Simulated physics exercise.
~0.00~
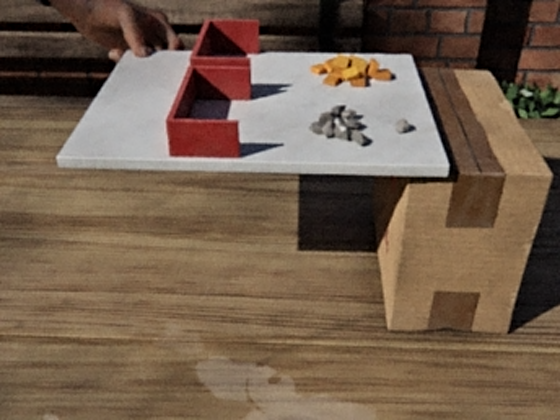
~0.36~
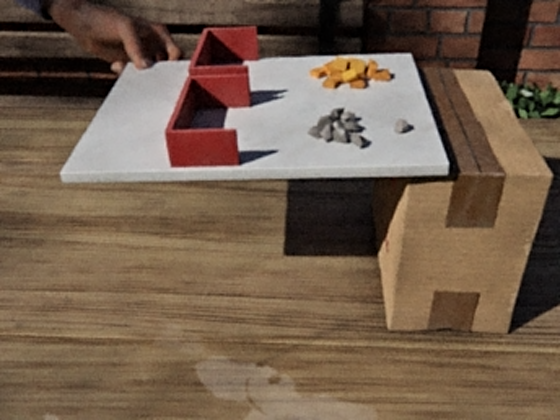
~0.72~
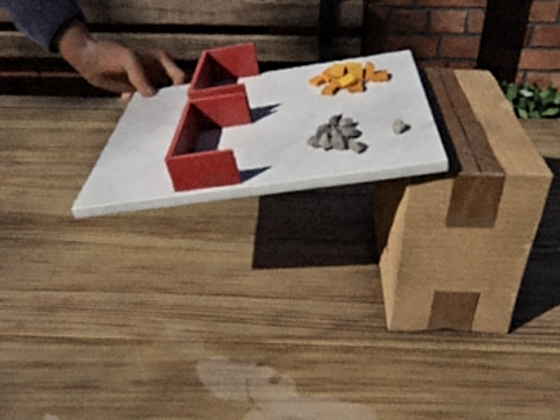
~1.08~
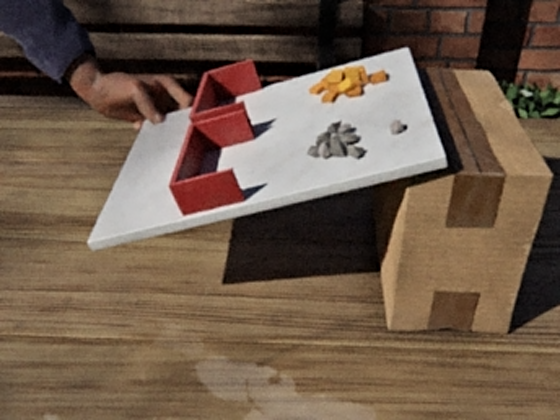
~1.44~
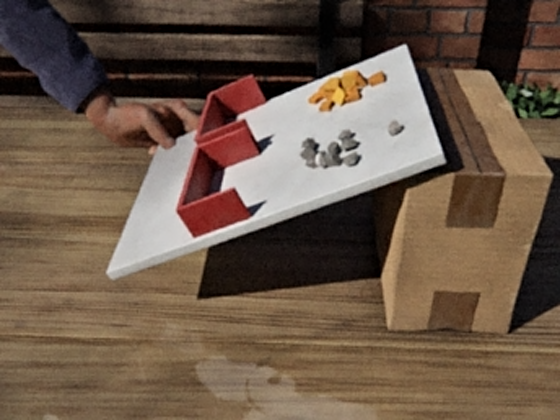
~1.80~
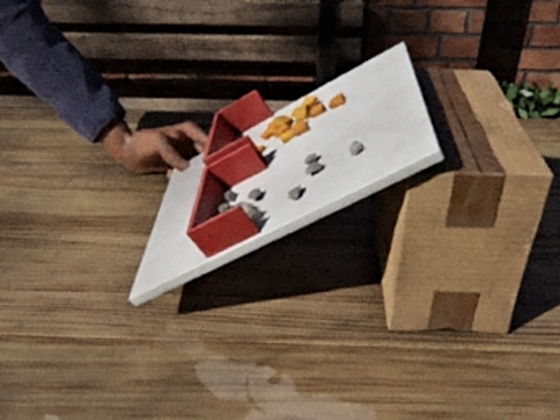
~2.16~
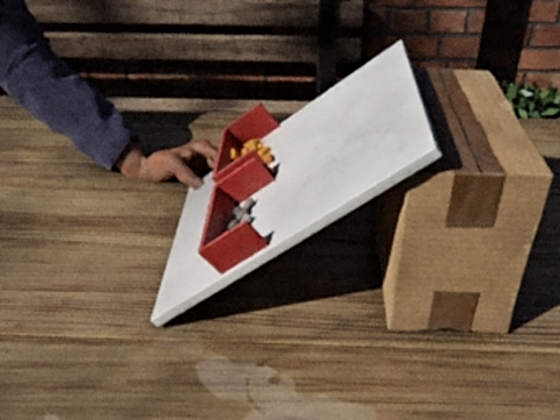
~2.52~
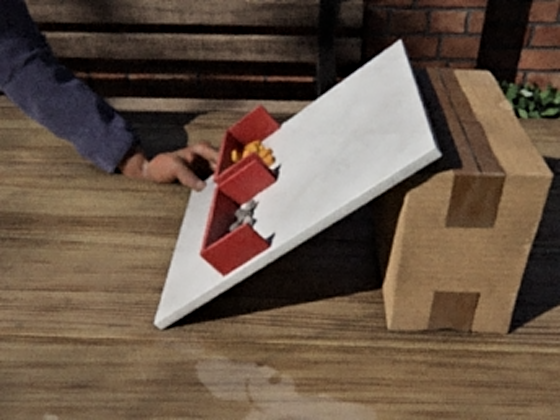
A hand lowered the left end of a white board propped on a cardboard box, tilting it steadily until orange pieces and grey stones slid down toward two red barriers, and both heaps ended up caught there with the board's low edge on the table.
